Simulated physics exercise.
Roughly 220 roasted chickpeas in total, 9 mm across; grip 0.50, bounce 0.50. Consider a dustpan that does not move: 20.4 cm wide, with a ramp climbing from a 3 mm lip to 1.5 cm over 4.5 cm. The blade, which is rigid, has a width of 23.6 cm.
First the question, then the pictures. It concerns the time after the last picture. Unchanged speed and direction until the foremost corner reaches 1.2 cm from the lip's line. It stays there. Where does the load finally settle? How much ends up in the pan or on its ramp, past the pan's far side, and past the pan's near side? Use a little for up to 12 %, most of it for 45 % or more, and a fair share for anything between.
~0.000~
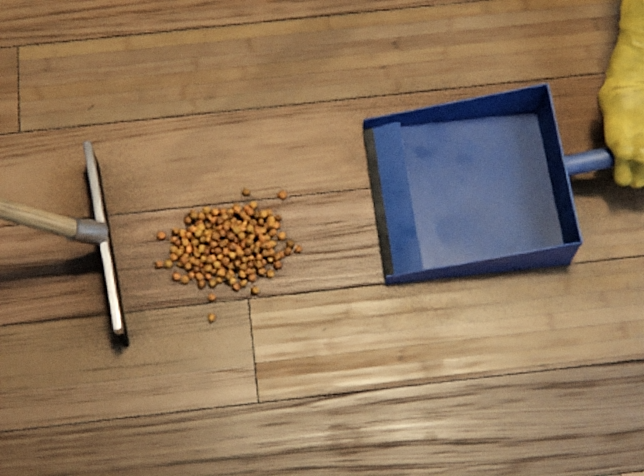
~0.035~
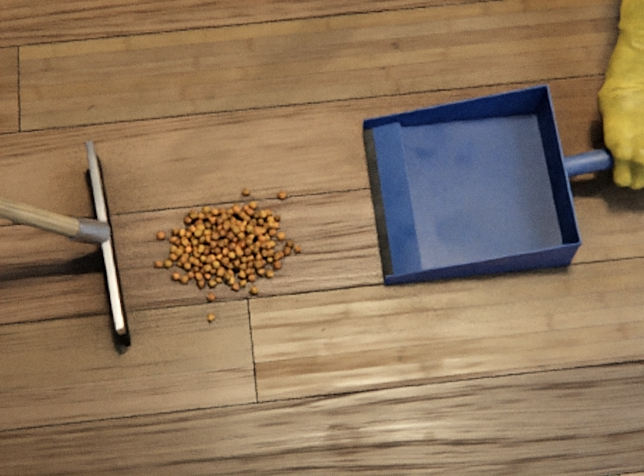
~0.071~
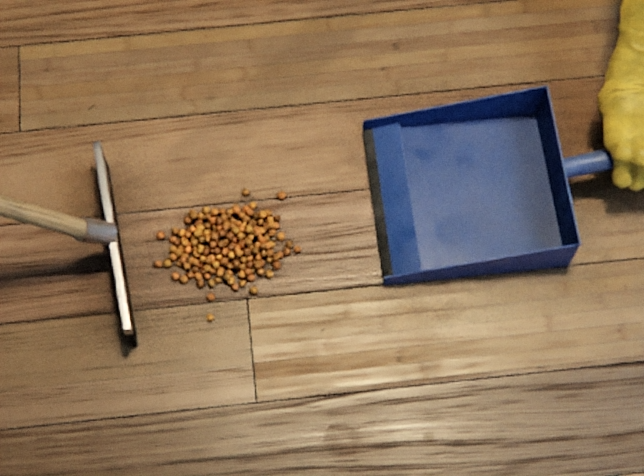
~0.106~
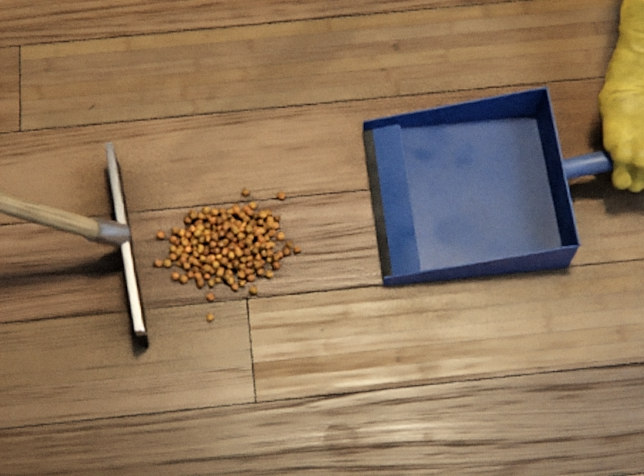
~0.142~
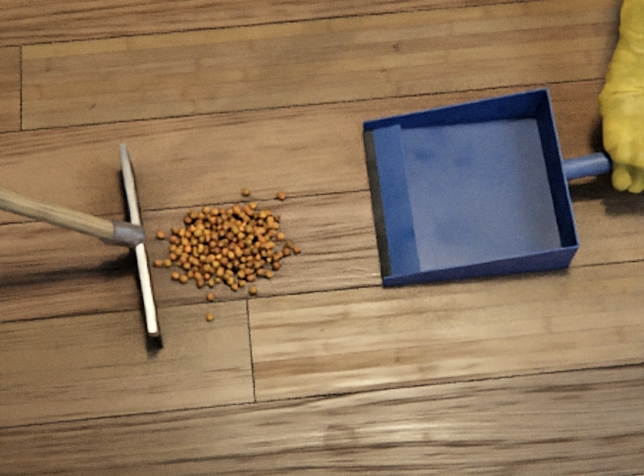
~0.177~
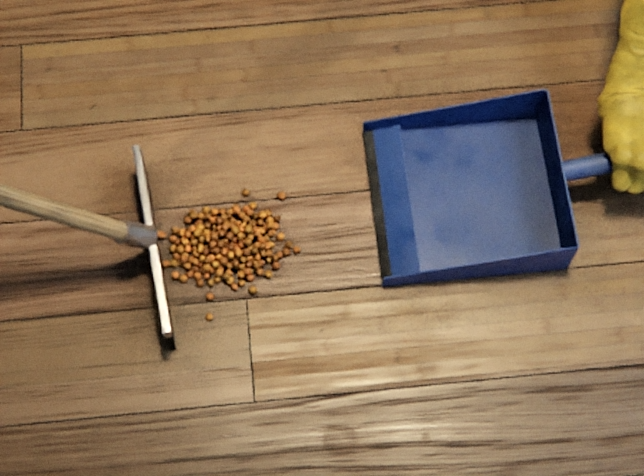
Pan - a fair share; far side - a little; near side - a fair share.
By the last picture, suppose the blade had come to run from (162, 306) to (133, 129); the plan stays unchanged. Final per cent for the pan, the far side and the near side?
You'd see pan at 35, far at 5 and near at 5.
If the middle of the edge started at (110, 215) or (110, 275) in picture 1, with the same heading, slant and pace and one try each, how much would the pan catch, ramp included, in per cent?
35 and 25 per cent, roughly.
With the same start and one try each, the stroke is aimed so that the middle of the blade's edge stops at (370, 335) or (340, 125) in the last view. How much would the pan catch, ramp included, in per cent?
The two tries give roughly 5 and 30 %.
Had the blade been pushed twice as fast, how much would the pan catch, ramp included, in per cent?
I'd put it at roughly 35 per cent.
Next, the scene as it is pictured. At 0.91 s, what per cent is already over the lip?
So far, roughly 30 per cent.
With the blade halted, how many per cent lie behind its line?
Roughly 5 per cent of it.
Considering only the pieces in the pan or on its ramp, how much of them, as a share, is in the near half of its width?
Some 90 per cent.
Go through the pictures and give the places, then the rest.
In the first frame, blade from (119, 329) to (89, 149), moved 0.0 cm, 0 of the pieces shifted so far; middle of the pieces at (227, 241); pan at (480, 193).
In the second frame, blade from (121, 329) to (91, 149), moved 0.3 cm, 0 of the pieces shifted so far; middle of the pieces at (226, 241).
In the third frame, blade from (128, 330) to (99, 149), moved 1.1 cm, 0 of the pieces shifted so far; middle of the pieces at (226, 241).
In the fourth frame, blade from (140, 331) to (110, 150), moved 2.5 cm, 0 of the pieces shifted so far; middle of the pieces at (226, 241).
In the fifth frame, blade from (154, 332) to (124, 151), moved 4.2 cm, 0 of the pieces shifted so far; middle of the pieces at (226, 241).
In the sixth frame, blade from (168, 333) to (138, 152), moved 5.7 cm, 3 of the pieces shifted so far; middle of the pieces at (226, 241); pan at (478, 197). The blade's pace is about 0.45 m/s, heading 13 degrees towards the viewer's side.
After 0.44 s, middle of the blade 15 cm from the lip; 0 % over the lip, far side 0 %, near side 5 %.
After 0.62 s, middle of the blade 7 cm from the lip; 0 % over the lip, far side 0 %, near side 15 %.
Then, at 0.91 s, middle of the blade 2 cm from the lip; 30 % over the lip, far side 0 %, near side 20 %.
In the end, at 1.2 s, pan 30 %, far side 0 %, near side 20 %, in front of the lip or behind the blade 50 %.
